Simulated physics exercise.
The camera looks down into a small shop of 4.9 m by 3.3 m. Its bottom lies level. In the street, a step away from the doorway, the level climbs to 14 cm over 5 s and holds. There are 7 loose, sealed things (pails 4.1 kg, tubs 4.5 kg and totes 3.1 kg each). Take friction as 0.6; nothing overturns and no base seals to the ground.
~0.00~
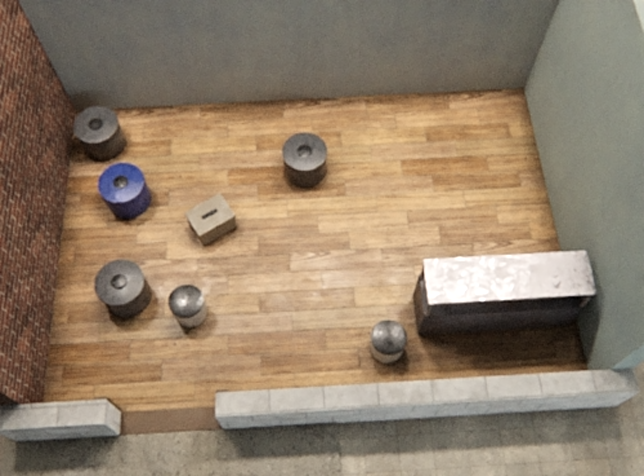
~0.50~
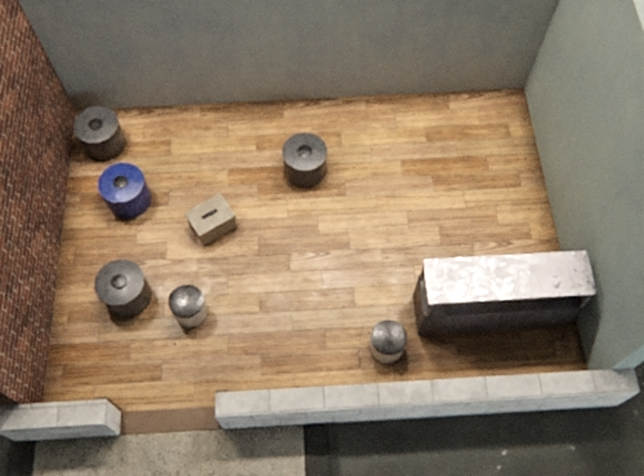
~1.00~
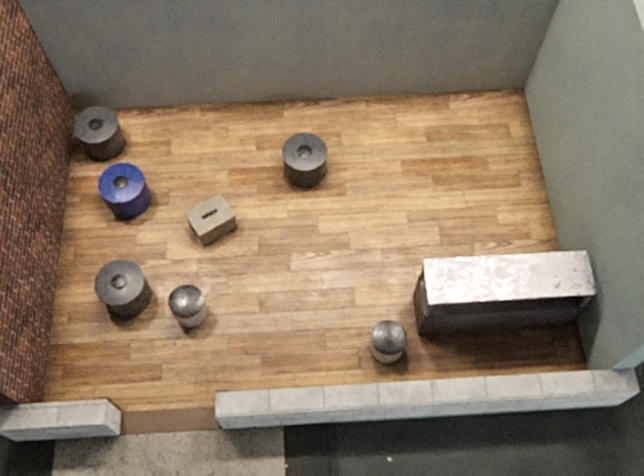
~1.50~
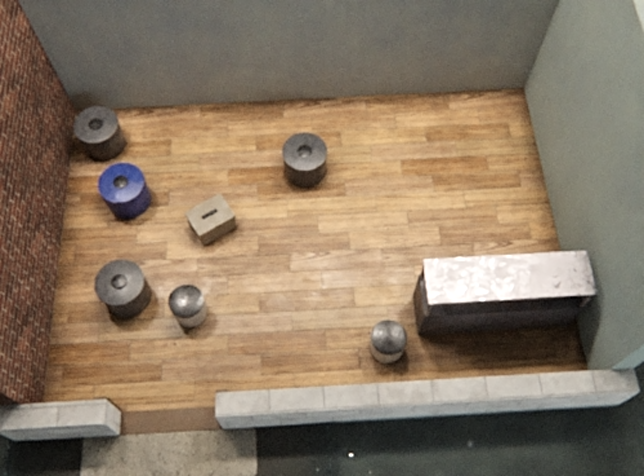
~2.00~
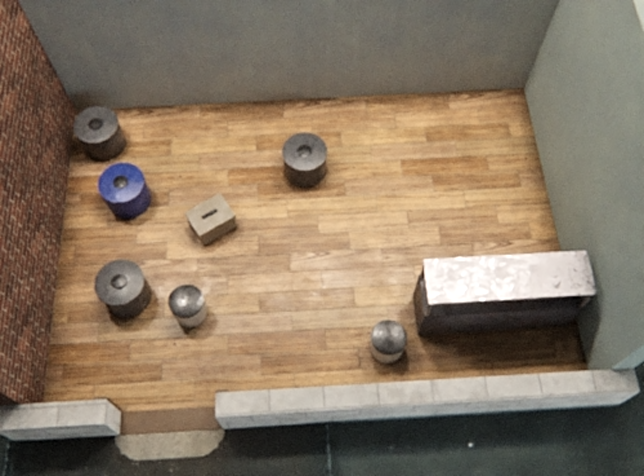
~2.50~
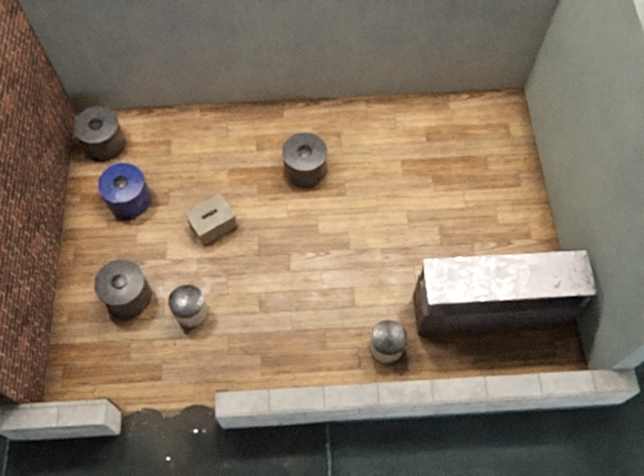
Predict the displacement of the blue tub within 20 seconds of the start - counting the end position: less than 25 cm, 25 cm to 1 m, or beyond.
Blue tub travels far.
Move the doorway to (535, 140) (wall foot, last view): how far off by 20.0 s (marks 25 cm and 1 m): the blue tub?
In that case the blue tub ends far away.
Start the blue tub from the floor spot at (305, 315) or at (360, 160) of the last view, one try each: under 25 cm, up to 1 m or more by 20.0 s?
In that order: It moves a short way; it ends far away.
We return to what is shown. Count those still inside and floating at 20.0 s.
At that moment 6.
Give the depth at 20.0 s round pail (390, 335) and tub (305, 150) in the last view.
About 5 and 9 cm.
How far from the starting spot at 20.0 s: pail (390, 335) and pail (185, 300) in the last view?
In turn: 0 cm, 300 cm.
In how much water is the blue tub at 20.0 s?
Roughly 9 cm.
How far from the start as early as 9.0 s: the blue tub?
About 120 cm.
After 4.0 s the blue tub is near (121, 182), 0.0 m from its start, aground; 0 afloat.
After 9.0 s the blue tub is near (204, 104), 1.2 m from its start, afloat; 3 afloat.
After 16.0 s the blue tub is near (476, 102), 3.6 m from its start, afloat; 6 afloat.
After 20.0 s the blue tub is near (511, 173), 3.8 m from its start, afloat; 6 afloat.
